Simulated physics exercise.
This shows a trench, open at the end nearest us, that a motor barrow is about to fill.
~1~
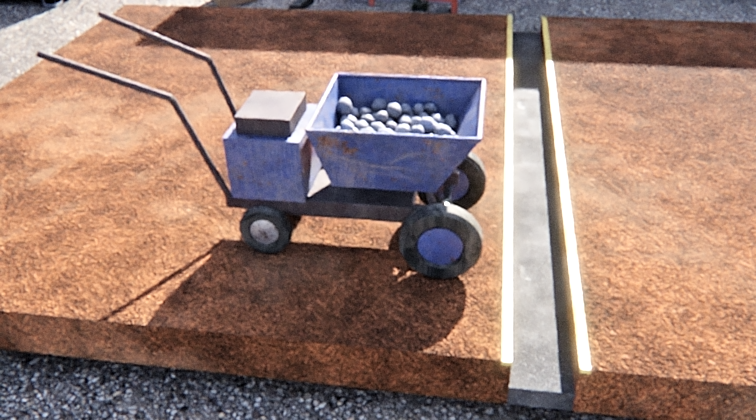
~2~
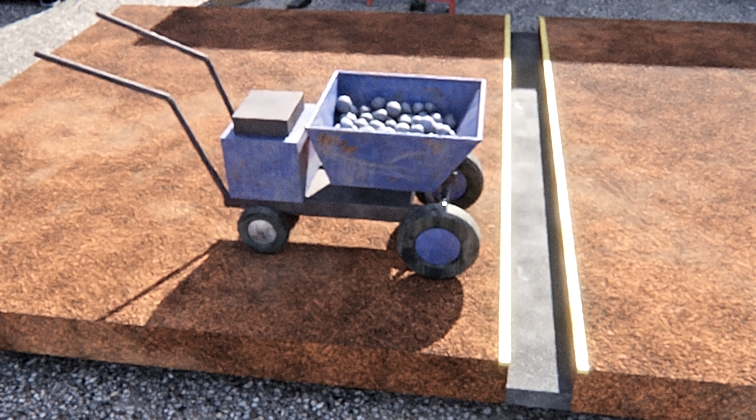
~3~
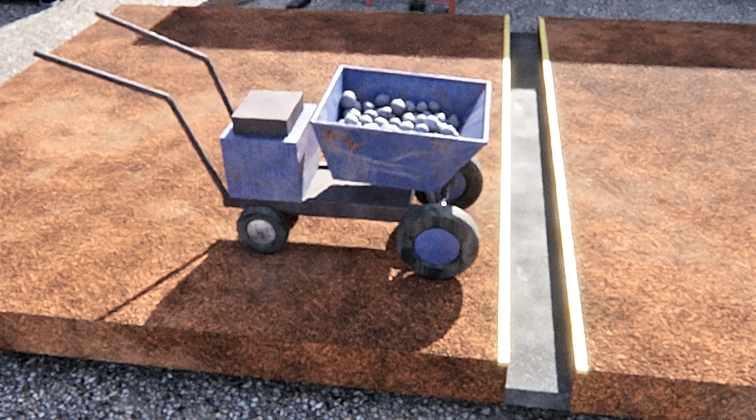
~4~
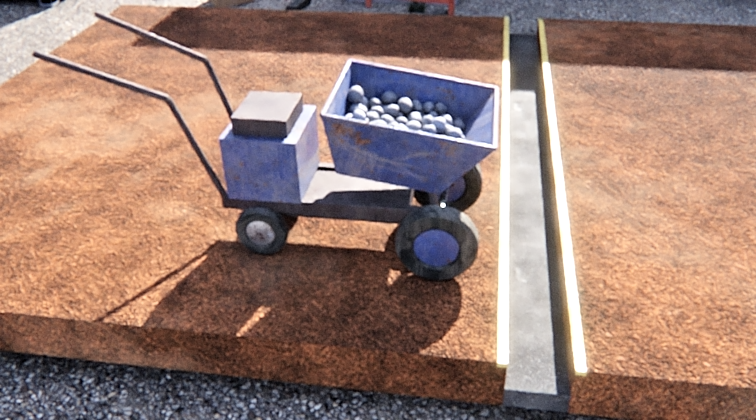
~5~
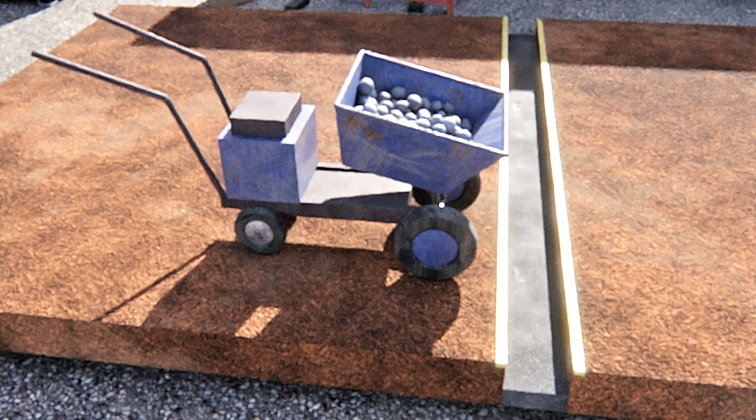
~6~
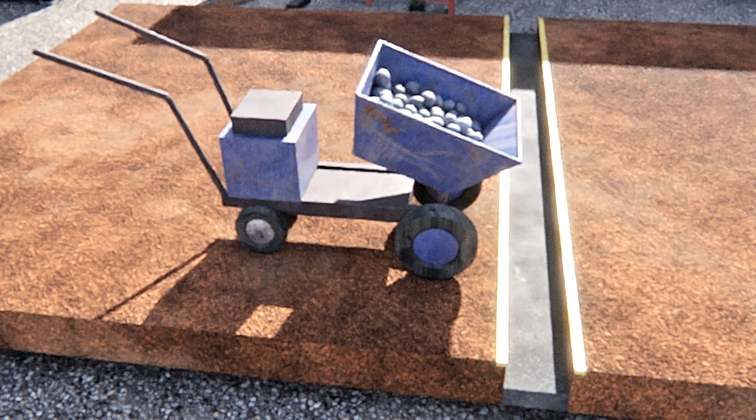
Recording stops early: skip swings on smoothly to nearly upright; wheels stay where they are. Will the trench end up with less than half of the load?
The trench will hold a lesser part of the load.
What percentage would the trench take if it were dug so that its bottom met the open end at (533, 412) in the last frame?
It would be close to 20 percent.
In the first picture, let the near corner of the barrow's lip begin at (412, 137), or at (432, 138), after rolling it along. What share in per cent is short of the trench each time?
That would be roughly 10 in a hundred and then roughly 0 in a hundred.
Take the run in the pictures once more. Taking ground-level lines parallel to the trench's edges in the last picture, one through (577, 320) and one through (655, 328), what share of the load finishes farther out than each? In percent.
Estimate: 70 % and 20 %, respectively.
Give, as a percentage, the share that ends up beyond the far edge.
Result: Some 75 % of the load.
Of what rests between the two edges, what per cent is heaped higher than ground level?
Estimate: Near 15 in a hundred.
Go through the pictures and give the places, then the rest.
In the first frame, lip of the skip near (479, 140), level; top of the load near (392, 127), round cobbles; first edge of the trench near (507, 312); far edge near (580, 318), the trench under half as wide as the skip, and about half as deep as wide.
In the second frame, lip of the skip near (479, 141), tipped barely; top of the load near (391, 127).
In the third frame, lip of the skip near (485, 144), tipped barely; top of the load near (366, 123).
In the fourth frame, lip of the skip near (494, 149), tipped a little; top of the load near (372, 119).
In the fifth frame, lip of the skip near (505, 155), tipped a little; top of the load near (382, 113).
In the sixth frame, lip of the skip near (520, 163), tipped clearly; top of the load near (396, 107); first edge of the trench near (503, 313); far edge near (575, 319).
Shortly afterwards, skip tipped steeply; the whole lot in the skip.
Next, skip tipped right over; the bulk in the skip; only a few in or heaped over the trench; a little beyond it; only a few falling.
Some moments later, skip tipped right over; near a third in the skip; only a few in or heaped over the trench; near two thirds beyond it.
In the end, skip tipped right over; only a few in the skip; near a quarter in or heaped over the trench; the bulk beyond it.
